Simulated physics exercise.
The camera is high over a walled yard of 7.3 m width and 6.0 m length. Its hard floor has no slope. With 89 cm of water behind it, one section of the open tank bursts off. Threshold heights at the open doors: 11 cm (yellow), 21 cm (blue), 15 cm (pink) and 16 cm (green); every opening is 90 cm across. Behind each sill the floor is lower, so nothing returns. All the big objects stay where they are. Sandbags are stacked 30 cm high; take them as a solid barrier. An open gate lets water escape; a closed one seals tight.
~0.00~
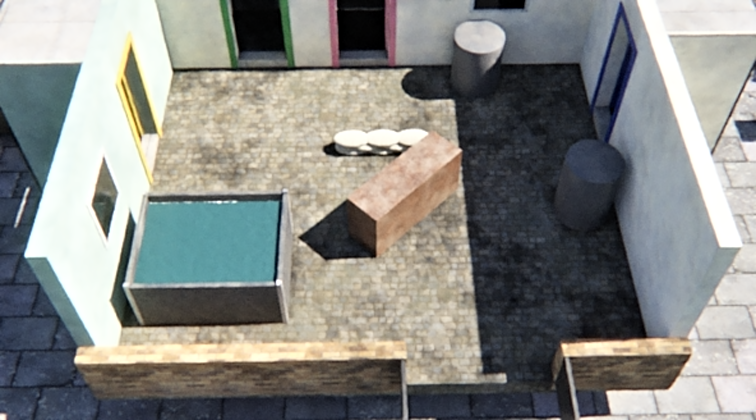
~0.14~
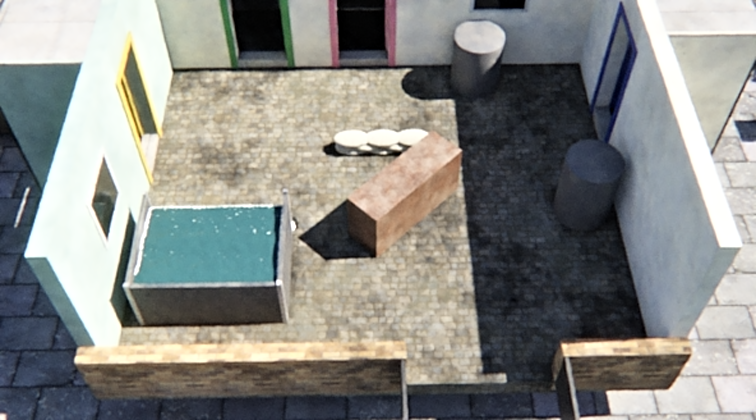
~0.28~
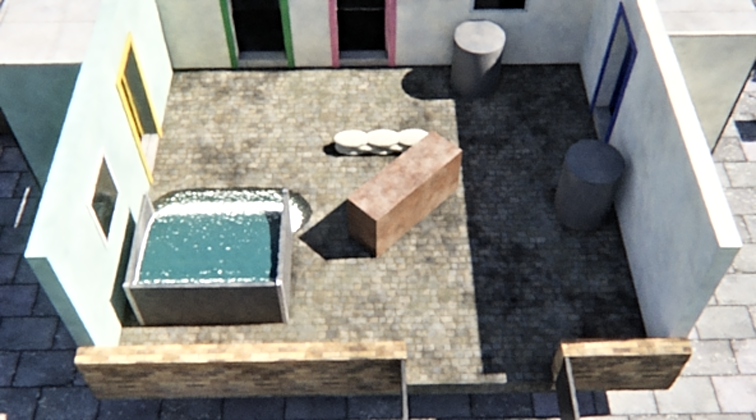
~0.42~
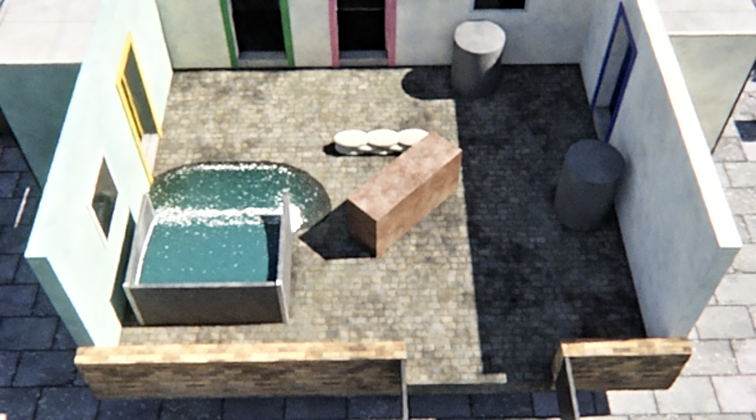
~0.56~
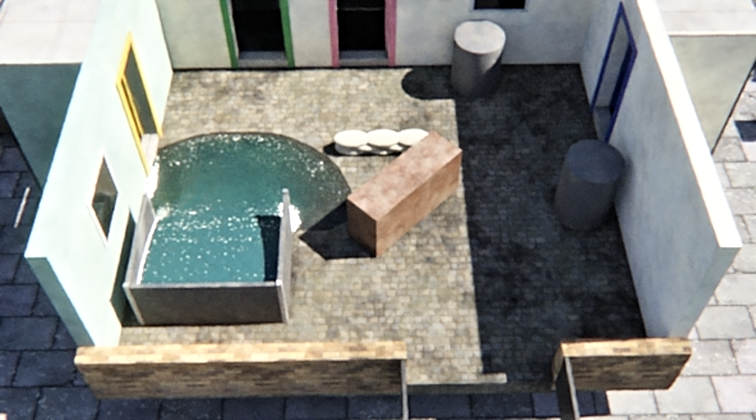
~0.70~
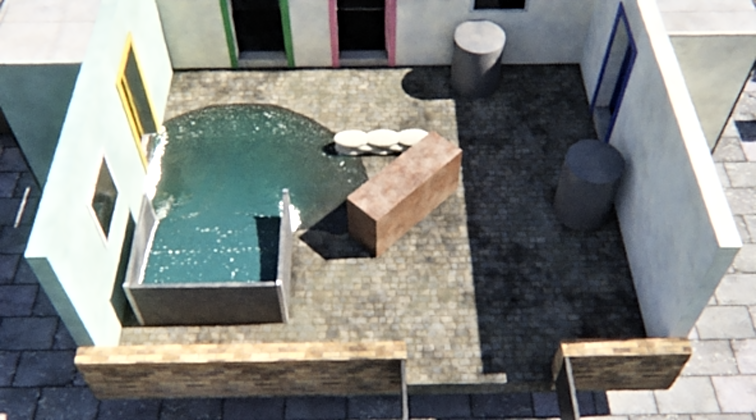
Walled paved yard seen from above, water bursting from the far side of an open tank and spreading across the floor toward white sandbags.
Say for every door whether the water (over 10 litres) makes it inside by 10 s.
The water let in: At the yellow door it exceeds the limit; at the blue door it stays under the limit; at the pink door it goes over the limit; at the green door it passes the limit.
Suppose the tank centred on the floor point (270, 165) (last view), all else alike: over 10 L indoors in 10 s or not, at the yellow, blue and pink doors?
Against that limit: Yellow not over, blue not over, pink past it.
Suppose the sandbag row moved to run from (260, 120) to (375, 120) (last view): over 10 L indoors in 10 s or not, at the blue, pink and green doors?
Against that limit: Blue not over, pink under, green above.
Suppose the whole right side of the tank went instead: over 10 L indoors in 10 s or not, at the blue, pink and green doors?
Against that limit: Blue not over, pink under, green below.
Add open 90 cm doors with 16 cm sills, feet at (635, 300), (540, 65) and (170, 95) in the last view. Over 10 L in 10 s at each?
In turn: Not over, not over, over.
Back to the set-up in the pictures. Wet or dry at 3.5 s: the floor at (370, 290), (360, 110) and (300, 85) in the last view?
In that order: Still dry, under water, wet.
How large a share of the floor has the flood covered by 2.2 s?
About 40 per cent.
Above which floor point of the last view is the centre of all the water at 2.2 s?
Around (248, 151).
After 1.4 s water covers 35 % of the floor and is deepest (58 cm) near (173, 72); yellow door 19 cm at the sill, 8 L in, blue door not reached, pink door 17 cm at the sill, 0 L in, green door 31 cm at the sill, 60 L in.
After 2.2 s water covers 40 % of the floor and is deepest (45 cm) near (183, 72); yellow door 15 cm at the sill, 25 L in, blue door not reached, pink door 24 cm at the sill, 18 L in, green door 37 cm at the sill, 178 L in.
After 3.5 s water covers 50 % of the floor and is deepest (30 cm) near (453, 68); yellow door 12 cm at the sill, 32 L in, blue door 4 cm at the sill, 0 L in, pink door 16 cm at the sill, 41 L in, green door 21 cm at the sill, 247 L in.
After 6.0 s water covers 75 % of the floor and is deepest (18 cm) near (600, 181); yellow door 9 cm at the sill, 36 L in, blue door 15 cm at the sill, 0 L in, pink door 9 cm at the sill, 43 L in, green door 8 cm at the sill, 254 L in.
After 10.0 s water covers 95 % of the floor and is deepest (12 cm) near (575, 73); yellow door 4 cm at the sill, 36 L in, blue door 9 cm at the sill, 0 L in, pink door 6 cm at the sill, 43 L in, green door 6 cm at the sill, 254 L in.
